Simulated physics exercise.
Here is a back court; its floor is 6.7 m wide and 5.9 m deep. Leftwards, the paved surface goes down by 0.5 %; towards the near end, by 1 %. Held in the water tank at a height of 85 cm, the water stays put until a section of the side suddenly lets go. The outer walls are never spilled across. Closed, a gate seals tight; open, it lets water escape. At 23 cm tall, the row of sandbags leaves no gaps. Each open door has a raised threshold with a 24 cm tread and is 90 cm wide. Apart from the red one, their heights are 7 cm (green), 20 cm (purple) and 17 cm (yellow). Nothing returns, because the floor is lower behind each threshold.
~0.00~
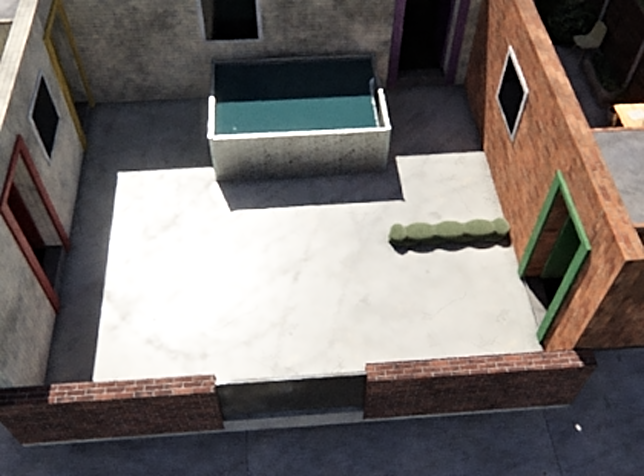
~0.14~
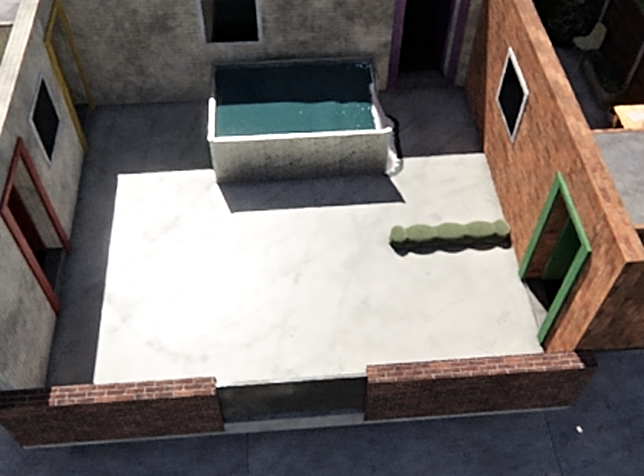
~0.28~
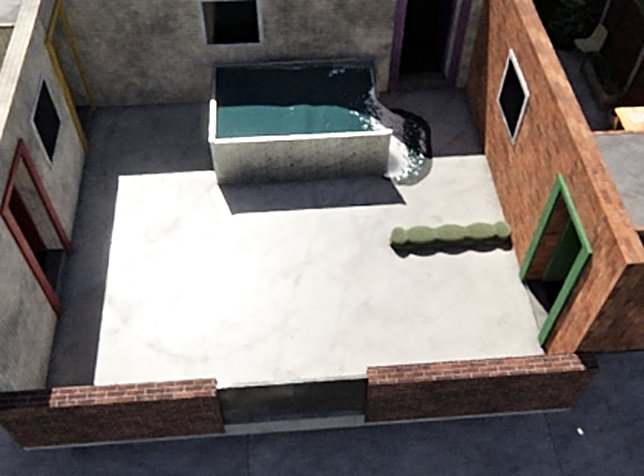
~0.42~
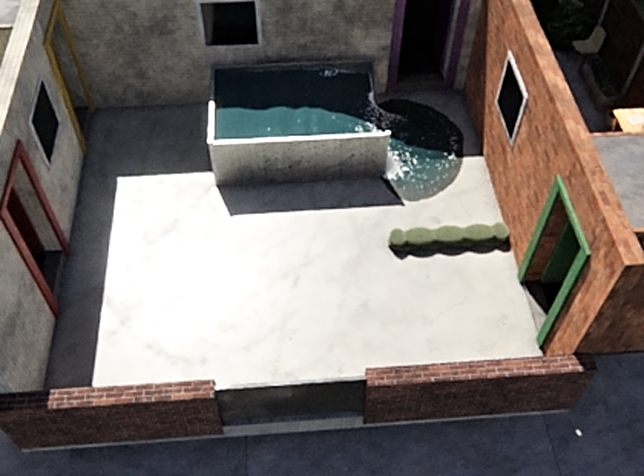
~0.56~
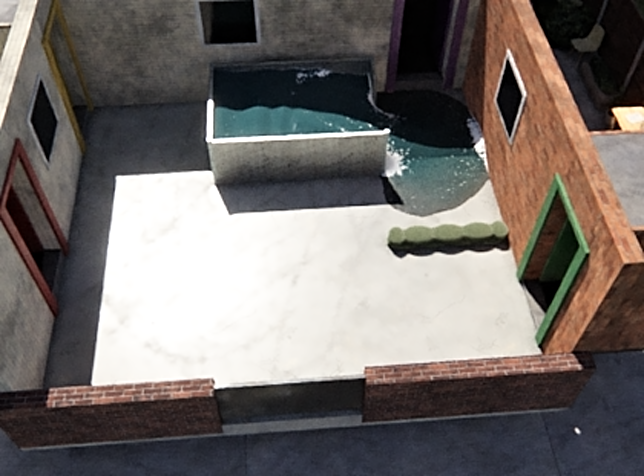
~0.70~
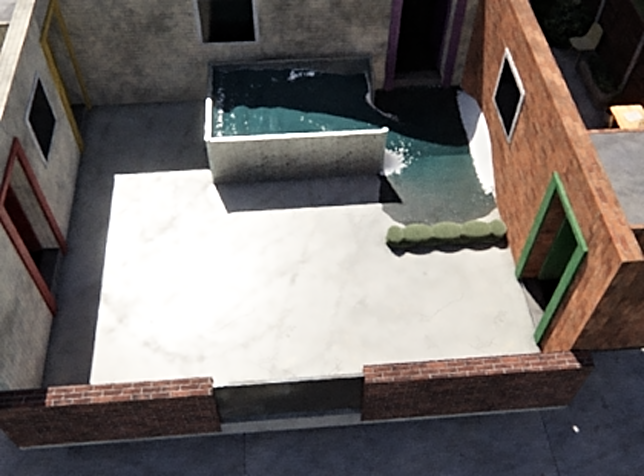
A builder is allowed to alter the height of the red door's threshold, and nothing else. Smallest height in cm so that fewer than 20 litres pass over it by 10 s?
I would say 14 cm.
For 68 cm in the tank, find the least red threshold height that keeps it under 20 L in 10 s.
10.5 cm.
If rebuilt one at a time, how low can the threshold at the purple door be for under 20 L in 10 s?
Purple would need about 32 cm on its own.
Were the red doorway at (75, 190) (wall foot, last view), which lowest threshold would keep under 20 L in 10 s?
Around 11.0 cm would do it.
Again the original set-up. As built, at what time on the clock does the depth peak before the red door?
Peak time: About 7.5 s.
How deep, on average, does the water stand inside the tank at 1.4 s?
About 57 cm.
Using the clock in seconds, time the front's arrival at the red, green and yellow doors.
For red it's 4.5 s, for green 1.3 s, and for yellow 3.6 s.
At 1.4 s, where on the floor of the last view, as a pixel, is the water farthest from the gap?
Close to pixel (531, 322).
After 1.4 s water covers 20 % of the floor, deepest (53 cm) near (460, 91); it has not reached the red door.
After 3.0 s water covers 50 % of the floor, deepest (46 cm) near (489, 223); it has not reached the red door.
After 10.0 s water covers 95 % of the floor, deepest (18 cm) near (36, 420); 14 cm at the red door, 0 litres in over its 20 cm threshold.
At the red door as built, the water arrived by 4.5 s and peaked near 18 cm at 7.4 s.
Run again over the same 10 s with other heights there, 49 litres in over 11.5 cm, 7 litres over 16 cm. The limit of 20 litres is kept from about 14 cm up.
